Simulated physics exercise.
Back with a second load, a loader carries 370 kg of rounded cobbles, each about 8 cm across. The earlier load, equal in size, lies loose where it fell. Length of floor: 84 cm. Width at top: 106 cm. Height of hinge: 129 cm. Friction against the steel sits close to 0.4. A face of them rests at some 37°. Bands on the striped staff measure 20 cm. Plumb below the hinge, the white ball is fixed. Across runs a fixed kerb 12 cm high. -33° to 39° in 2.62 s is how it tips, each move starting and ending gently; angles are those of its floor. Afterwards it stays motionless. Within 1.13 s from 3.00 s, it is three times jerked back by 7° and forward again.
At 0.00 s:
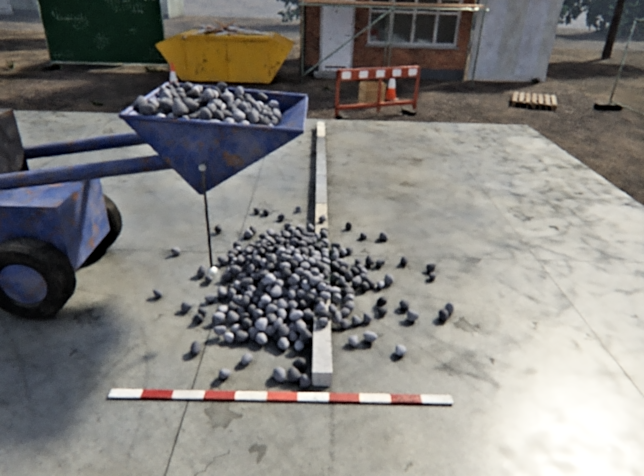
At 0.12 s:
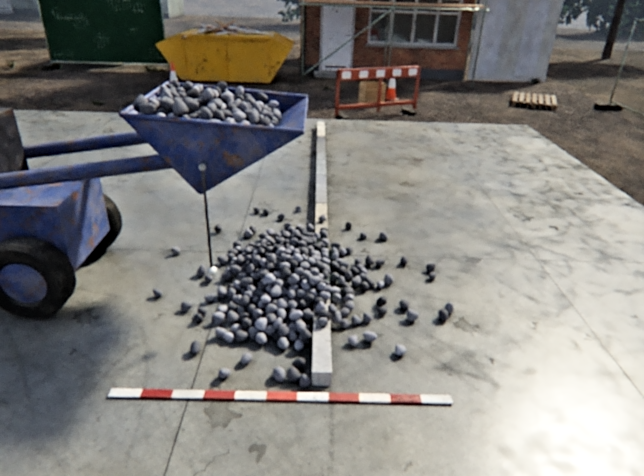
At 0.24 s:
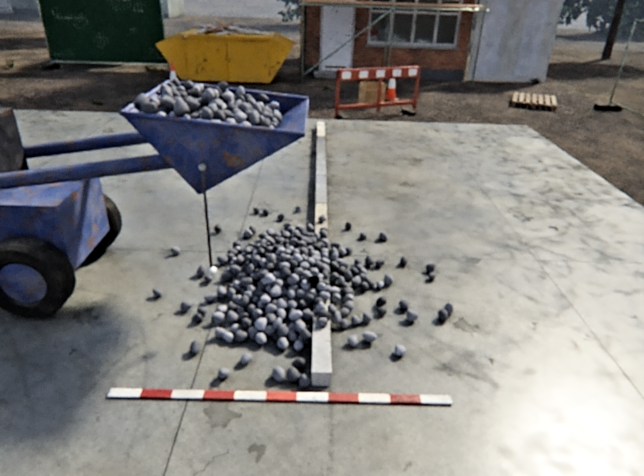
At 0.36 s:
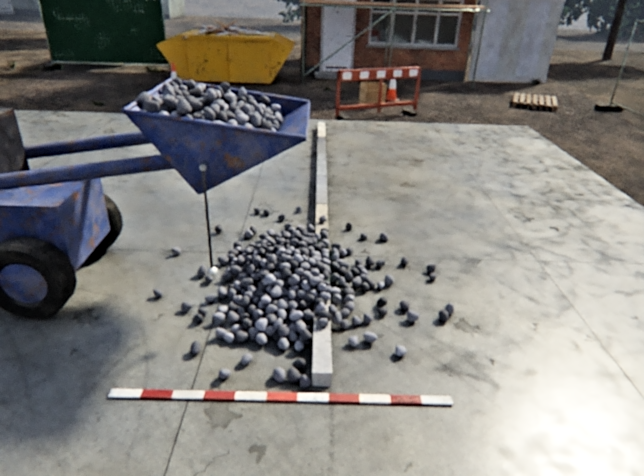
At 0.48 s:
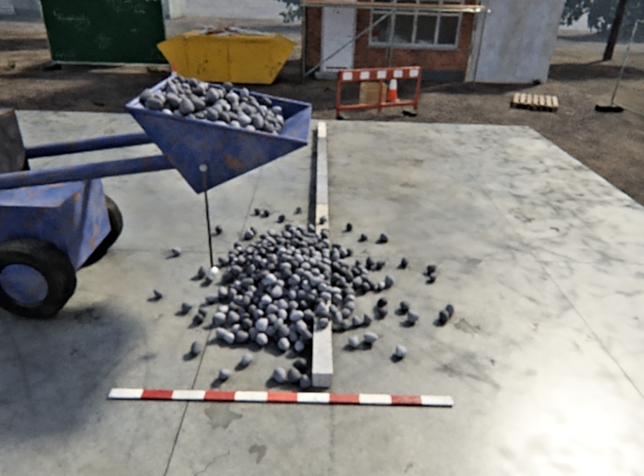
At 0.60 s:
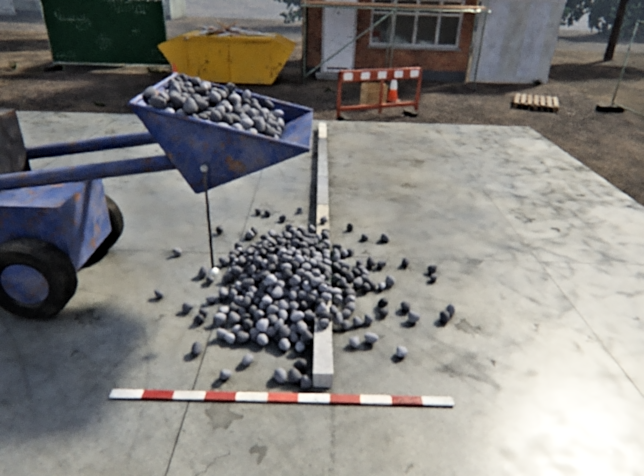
On a concrete yard, a blue loader held a bucket heaped with grey cobbles above a loose pile of the same stones, then slowly tilted the bucket's right side slightly downward.
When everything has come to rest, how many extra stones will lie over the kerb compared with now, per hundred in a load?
About 82 per hundred.
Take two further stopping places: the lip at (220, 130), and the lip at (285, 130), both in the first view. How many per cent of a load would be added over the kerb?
0 %, then 65 %.
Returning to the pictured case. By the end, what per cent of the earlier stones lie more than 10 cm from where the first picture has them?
Roughly 10 percent.
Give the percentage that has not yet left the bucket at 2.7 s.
It keeps some 5 percent of its load.
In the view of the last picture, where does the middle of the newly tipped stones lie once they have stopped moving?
I'd point to about (360, 277).
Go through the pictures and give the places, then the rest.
The first frame shows lip at (304, 132), floor tilted -33°, highest stones at (188, 91). The earlier load is highest near (292, 260), 28 cm above ground level, 89 % on this side of the kerb, 11 % over the kerb.
In the second frame, the bucket is at -33°, its lip at (304, 132); the top of the load is at (189, 91); the stones move at 0.0 m/s on average.
The third frame shows lip at (305, 135), floor tilted -31°, highest stones at (189, 90); the stones move at 0.1 m/s on average.
The fourth frame shows lip at (306, 139), floor tilted -29°, highest stones at (191, 89); the stones move at 0.1 m/s on average.
The fifth frame shows lip at (308, 144), floor tilted -27°, highest stones at (190, 87); the stones move at 0.1 m/s on average.
The sixth frame shows lip at (310, 150), floor tilted -23°, highest stones at (187, 86); the stones move at 0.1 m/s on average.
After 2.0 s the floor is at 28°; in per cent of one load, 83 in the bucket, 104 on this side of the kerb, 13 over the kerb; the foremost stones are at (420, 284).
After 2.7 s the floor is at 39°; in per cent of one load, 7 in the bucket, 125 on this side of the kerb, 69 over the kerb; the foremost stones are at (434, 279).
After 4.6 s the floor is at 39°; in per cent of one load, 0 in the bucket, 107 on this side of the kerb, 93 over the kerb; the foremost stones are at (474, 268).
After 7.2 s the floor is at 39°; in per cent of one load, 0 in the bucket, 107 on this side of the kerb, 93 over the kerb; the foremost stones are at (474, 268). Net gain over the kerb, 82.
